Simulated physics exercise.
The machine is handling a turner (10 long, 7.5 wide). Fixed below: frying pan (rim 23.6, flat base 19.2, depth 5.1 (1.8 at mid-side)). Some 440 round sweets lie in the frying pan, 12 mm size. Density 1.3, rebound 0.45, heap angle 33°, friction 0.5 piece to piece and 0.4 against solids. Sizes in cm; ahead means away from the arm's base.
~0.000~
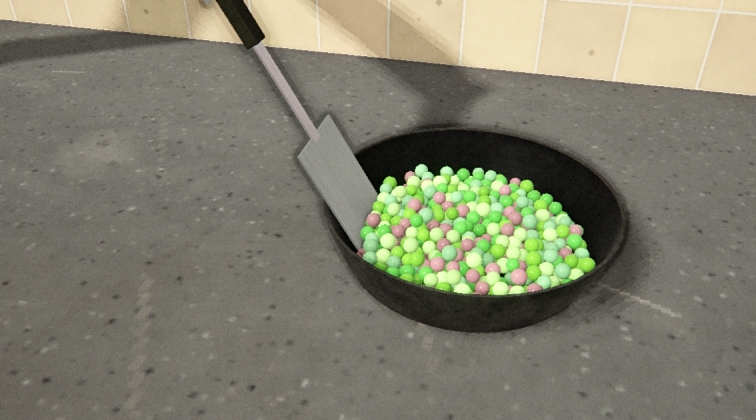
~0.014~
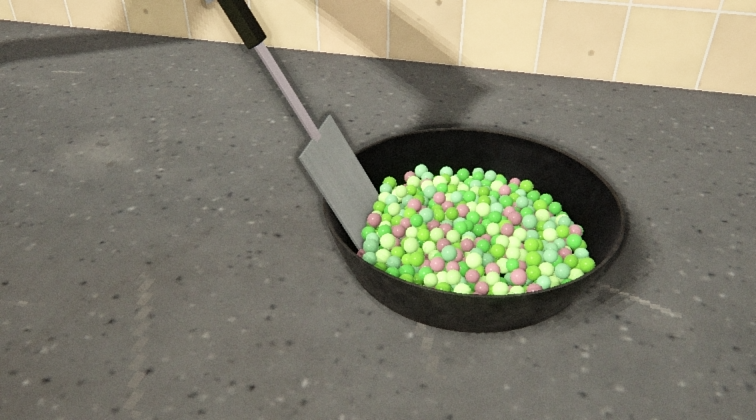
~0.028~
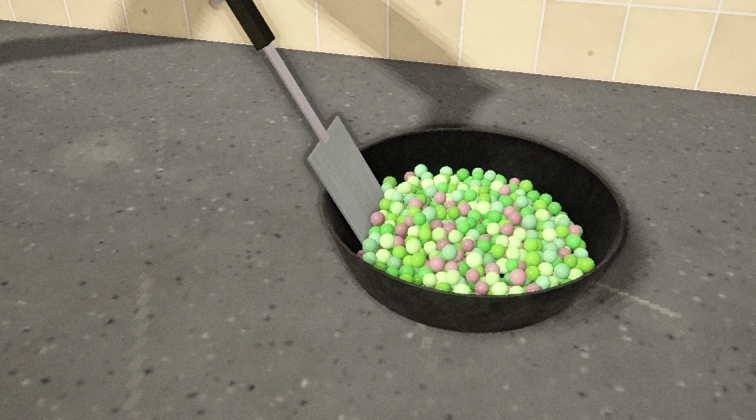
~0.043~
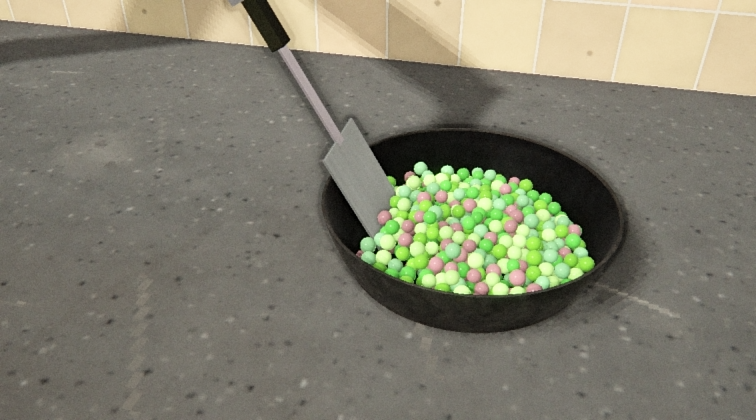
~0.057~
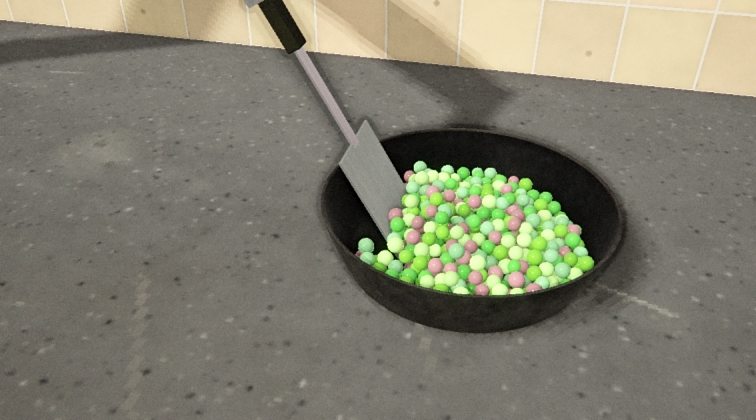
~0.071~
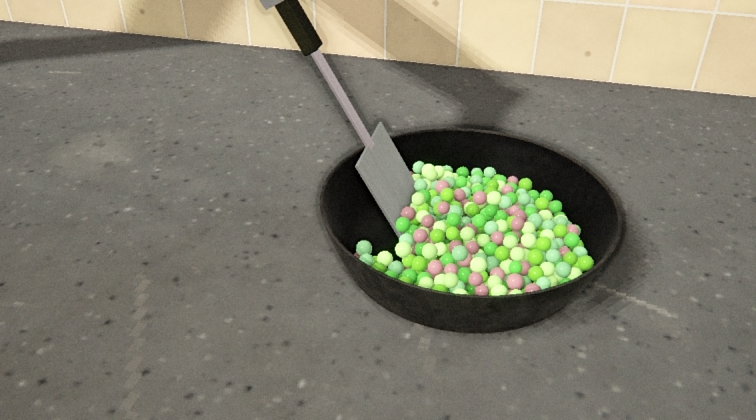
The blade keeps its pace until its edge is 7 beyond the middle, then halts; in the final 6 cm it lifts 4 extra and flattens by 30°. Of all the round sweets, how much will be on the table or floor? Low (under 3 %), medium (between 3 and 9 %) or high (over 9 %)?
On the table or floor the share is high, over 9 %.
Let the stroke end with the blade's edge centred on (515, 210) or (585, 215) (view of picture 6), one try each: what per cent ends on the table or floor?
Some 5 and 25 per cent.
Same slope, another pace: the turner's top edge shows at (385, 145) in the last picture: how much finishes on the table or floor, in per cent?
Some 20 per cent.
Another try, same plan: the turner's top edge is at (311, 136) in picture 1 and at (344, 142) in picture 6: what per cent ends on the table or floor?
Some 5 per cent.
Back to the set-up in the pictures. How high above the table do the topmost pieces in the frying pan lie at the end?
Some 6.0 cm.
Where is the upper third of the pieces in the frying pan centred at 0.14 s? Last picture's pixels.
Around (505, 214).
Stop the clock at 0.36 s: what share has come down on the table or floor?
About 10 per cent.
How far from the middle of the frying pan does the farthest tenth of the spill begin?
About 45 cm.
After 0.11 s, sloping 60°, highest piece 6 above the table; 442 in the frying pan.
After 0.14 s, sloping 48°, highest piece 7 above the table; 442 in the frying pan.
After 0.36 s, sloping 30°, highest piece 6 above the table; 385 in the frying pan, 55 on the table or floor, 2 on the blade or in flight.
After 1.41 s, sloping 30°, highest piece 6 above the table; 383 in the frying pan, 59 on the table or floor.
In the end, 383 in the frying pan, 59 on the table or floor. That is 13 % on the table or floor.
